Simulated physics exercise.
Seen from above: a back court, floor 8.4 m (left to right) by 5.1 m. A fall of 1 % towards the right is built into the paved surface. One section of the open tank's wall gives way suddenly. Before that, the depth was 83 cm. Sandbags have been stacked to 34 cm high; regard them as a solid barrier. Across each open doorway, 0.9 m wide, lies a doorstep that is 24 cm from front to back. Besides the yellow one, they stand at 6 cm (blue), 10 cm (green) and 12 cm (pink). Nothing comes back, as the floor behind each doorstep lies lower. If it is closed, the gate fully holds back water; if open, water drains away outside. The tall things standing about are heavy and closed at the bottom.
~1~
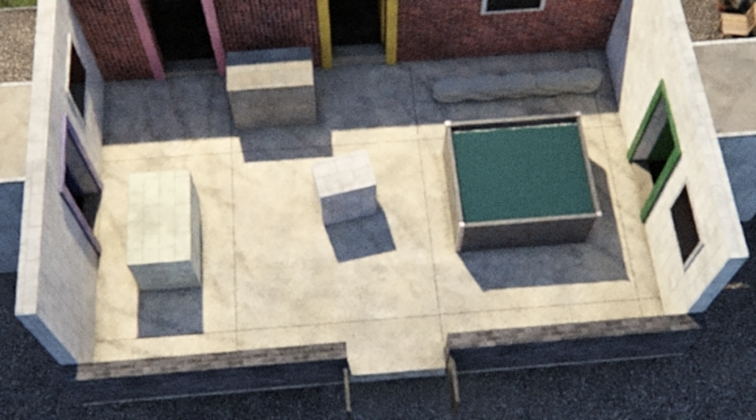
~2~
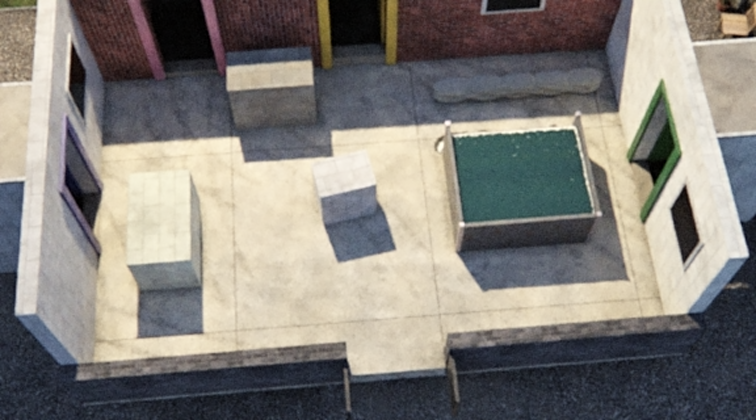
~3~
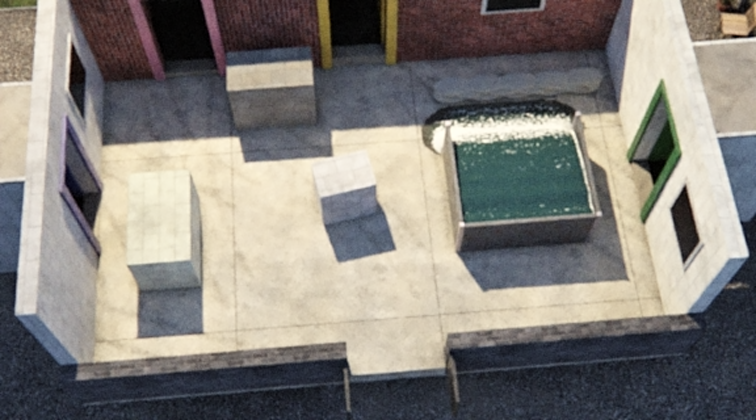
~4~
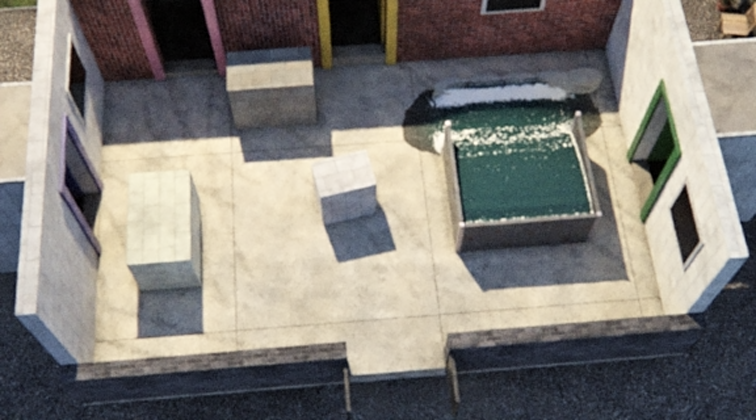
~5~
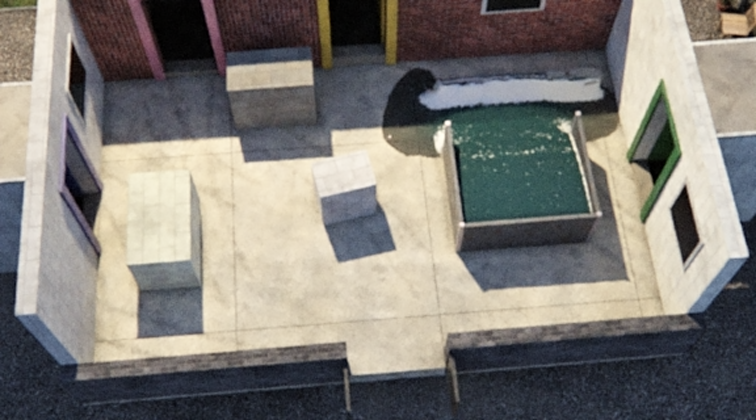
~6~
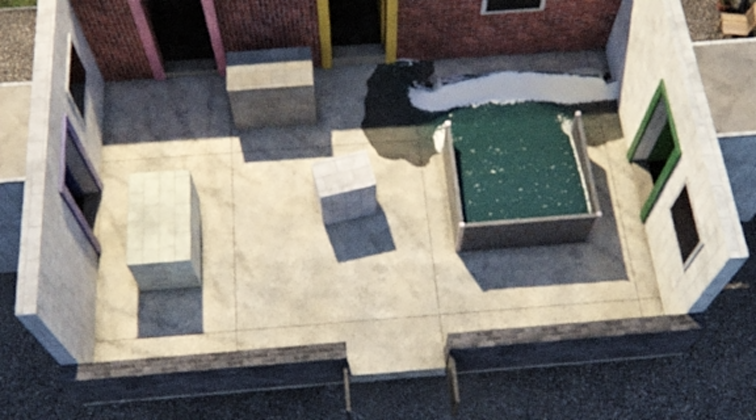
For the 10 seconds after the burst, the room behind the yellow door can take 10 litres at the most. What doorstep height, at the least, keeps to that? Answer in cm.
I would say about 18 cm.
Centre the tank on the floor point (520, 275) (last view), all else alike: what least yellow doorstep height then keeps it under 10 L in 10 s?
Then about 23 centimetres at the least.
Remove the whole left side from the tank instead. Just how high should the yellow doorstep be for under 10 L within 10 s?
Then something near 27 cm.
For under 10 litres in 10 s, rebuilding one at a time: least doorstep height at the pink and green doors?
Roughly 7.5 cm for the pink door and roughly 7.5 cm for the green door.
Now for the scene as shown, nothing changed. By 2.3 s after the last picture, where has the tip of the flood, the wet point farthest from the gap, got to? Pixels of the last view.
At about (105, 84).
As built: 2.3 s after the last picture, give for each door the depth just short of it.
Centimetres: Blue = 0, green = 10, pink = 10, yellow = 14.
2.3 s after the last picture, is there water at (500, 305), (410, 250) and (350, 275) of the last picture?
Listed order - unwetted, unwetted, unwetted.
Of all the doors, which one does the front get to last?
The blue one comes last.
Then, 0.7 s after the last picture water covers 25 % of the floor, deepest (55 cm) near (610, 96); 22 cm at the yellow door, 0 litres in over its 24 cm doorstep.
Then, 2.3 s after the last picture water covers 50 % of the floor, deepest (30 cm) near (600, 51); 14 cm at the yellow door, 0 litres in over its 24 cm doorstep.
Then, 9.3 s after the last picture water covers 95 % of the floor, deepest (10 cm) near (655, 300); 8 cm at the yellow door, 1 litre in over its 24 cm doorstep.
At the yellow door as built, the water peaked near 22 cm, 0.7 s after the last picture.
Run again over the same 10 s with other heights there, 20 litres in over 16 cm, 2 litres over 22 cm. The limit of 10 litres is kept from about 18 cm up.
